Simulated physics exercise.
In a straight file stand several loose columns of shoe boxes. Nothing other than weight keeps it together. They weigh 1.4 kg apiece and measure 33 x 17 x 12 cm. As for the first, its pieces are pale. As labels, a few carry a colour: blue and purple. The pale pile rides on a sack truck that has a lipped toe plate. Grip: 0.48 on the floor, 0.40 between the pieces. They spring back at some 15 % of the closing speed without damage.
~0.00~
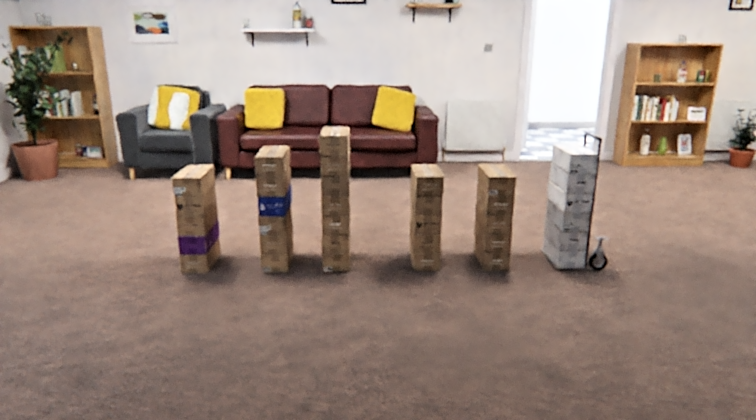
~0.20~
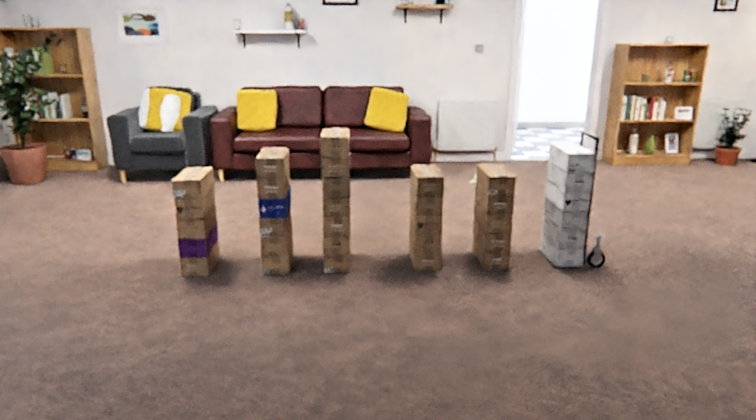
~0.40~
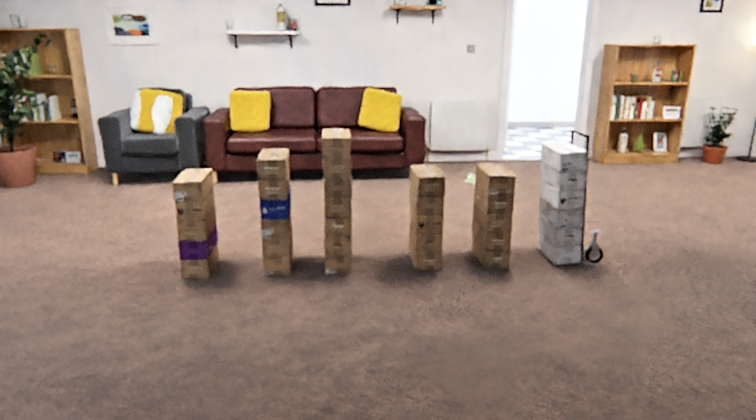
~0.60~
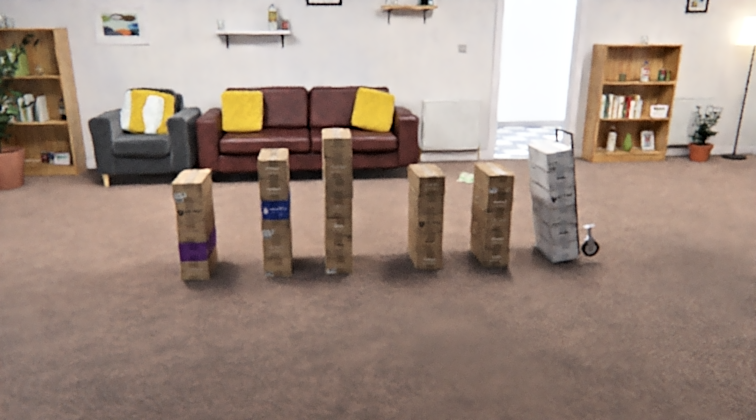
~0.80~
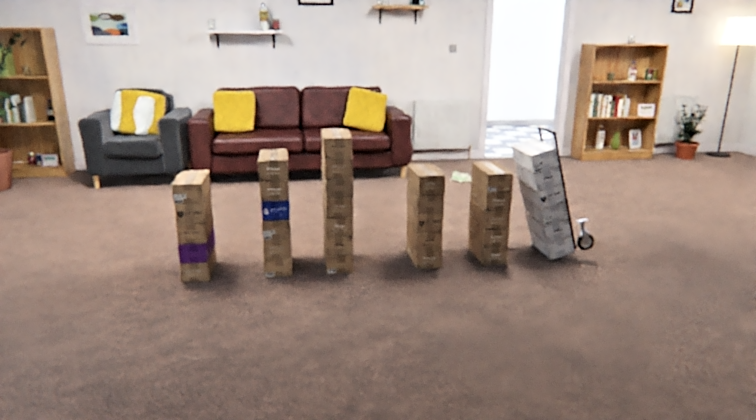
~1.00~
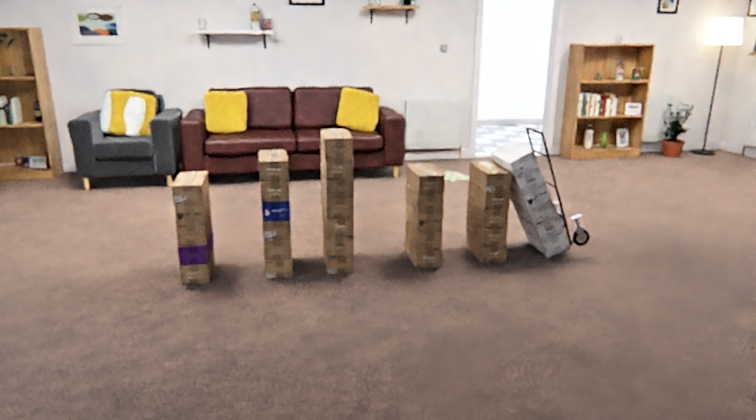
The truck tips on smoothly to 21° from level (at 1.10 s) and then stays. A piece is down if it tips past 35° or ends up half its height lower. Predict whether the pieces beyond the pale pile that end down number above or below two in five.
Above two in five.
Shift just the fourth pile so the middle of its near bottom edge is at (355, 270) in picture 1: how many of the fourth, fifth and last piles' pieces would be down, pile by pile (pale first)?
Then, pile by pile: Fourth 7, fifth 5, last 4.
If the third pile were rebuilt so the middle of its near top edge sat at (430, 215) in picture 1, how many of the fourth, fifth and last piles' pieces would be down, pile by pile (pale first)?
Counts down - fourth: 0; fifth: 0; last: 0.
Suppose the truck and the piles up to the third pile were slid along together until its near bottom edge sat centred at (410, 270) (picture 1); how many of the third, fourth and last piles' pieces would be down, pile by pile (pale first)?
Result: Third pile 5, fourth pile 7, last pile 4.
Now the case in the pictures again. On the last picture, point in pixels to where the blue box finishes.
It comes to rest around (181, 247) in the last view.
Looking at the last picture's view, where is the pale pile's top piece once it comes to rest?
In the last view it ends up close to (425, 216).
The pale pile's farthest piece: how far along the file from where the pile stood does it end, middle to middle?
It ends some 90 cm away.
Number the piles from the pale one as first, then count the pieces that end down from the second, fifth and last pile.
Each in turn: Second 4; fifth 6; last 4.
After 1.50 s, 6 of the pale pile down; none of the 28 other boxes down, 5 disturbed.
After 2.10 s, 6 of the pale pile down; 9 of the 28 other boxes down.
After 3.34 s, 6 of the pale pile down; 16 of the 28 other boxes down; blue box leaning 33°, 40 mm lower.
After 3.82 s, 6 of the pale pile down; 26 of the 28 other boxes down; purple box on its side; blue box 24 cm lower.
At rest (4.8 s), 6 of the pale pile down; 26 of the 28 other boxes down; purple box on its side; blue box 24 cm lower. That is 93 per cent. As the last picture would show them, middles, purple box near (142, 264), blue box near (181, 247).
